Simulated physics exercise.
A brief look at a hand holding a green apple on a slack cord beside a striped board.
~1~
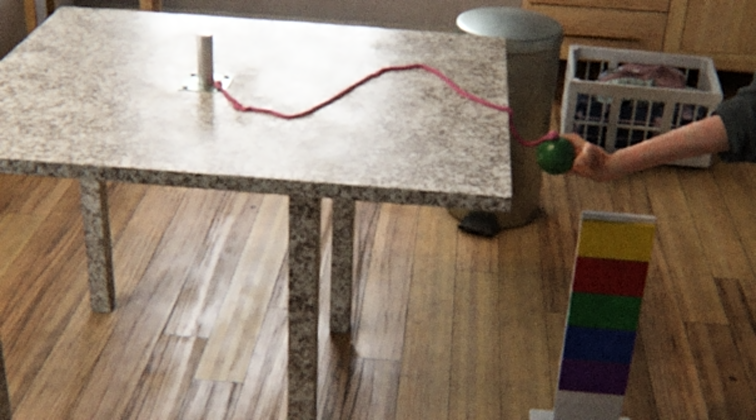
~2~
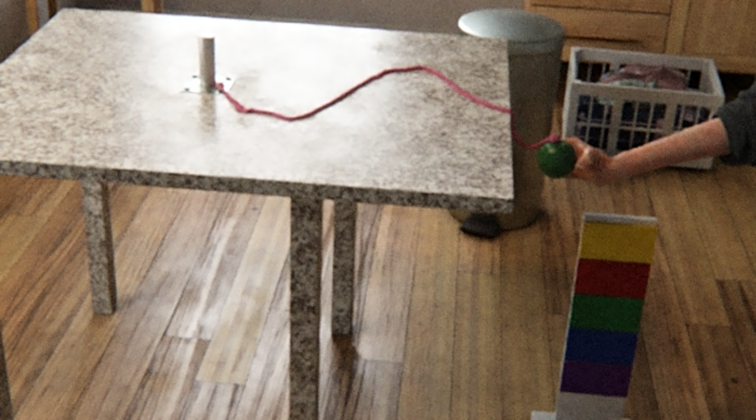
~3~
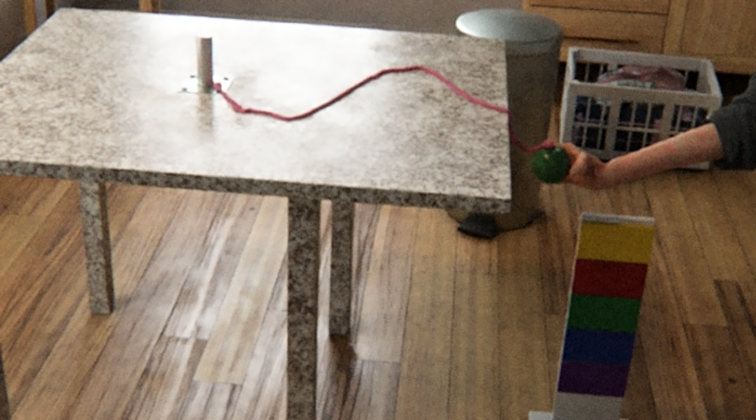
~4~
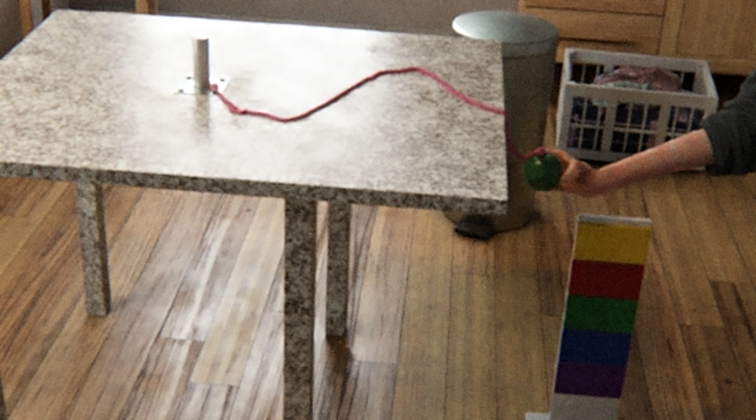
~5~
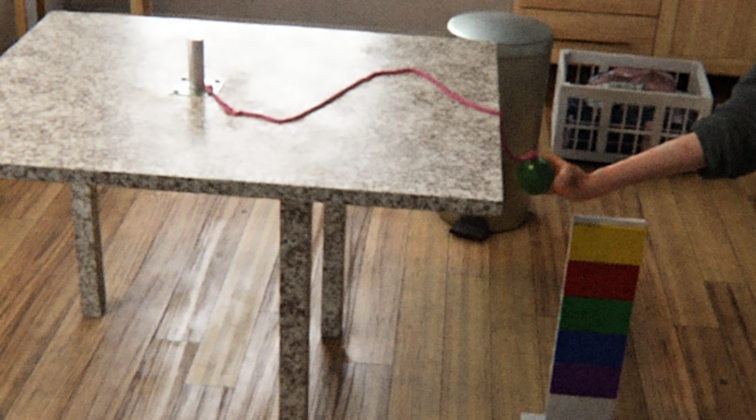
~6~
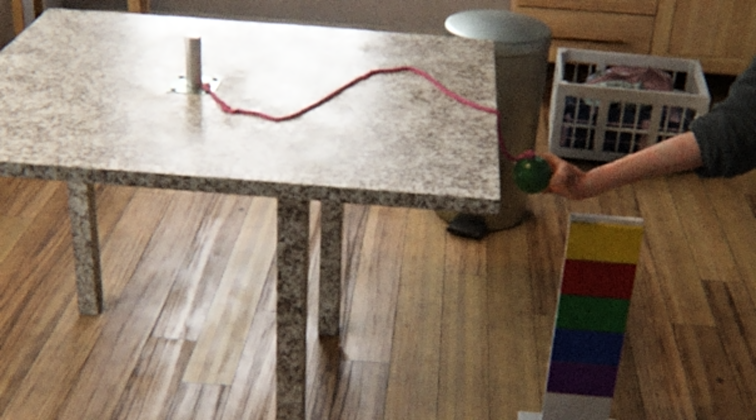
A hand holding a green ball on a slack red cord beside a stone table, drifting slightly left and down.
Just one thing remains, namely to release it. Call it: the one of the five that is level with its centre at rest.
My call is purple.
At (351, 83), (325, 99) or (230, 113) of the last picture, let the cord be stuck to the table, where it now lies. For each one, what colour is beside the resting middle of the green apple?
Red, then green, then blue.
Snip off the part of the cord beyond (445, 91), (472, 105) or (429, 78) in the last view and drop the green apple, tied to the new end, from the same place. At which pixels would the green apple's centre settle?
About (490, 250) first, then about (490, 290), and finally about (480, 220).
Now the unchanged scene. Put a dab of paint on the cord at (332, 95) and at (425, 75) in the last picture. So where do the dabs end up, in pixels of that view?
End: (425, 109) and then (487, 199).
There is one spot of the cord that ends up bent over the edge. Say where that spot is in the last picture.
Close to (365, 75).
A little later, apple near (445, 363); level with purple.
Next, apple near (485, 374); level with purple.
When it is over, apple near (466, 370); level with purple. At purple.
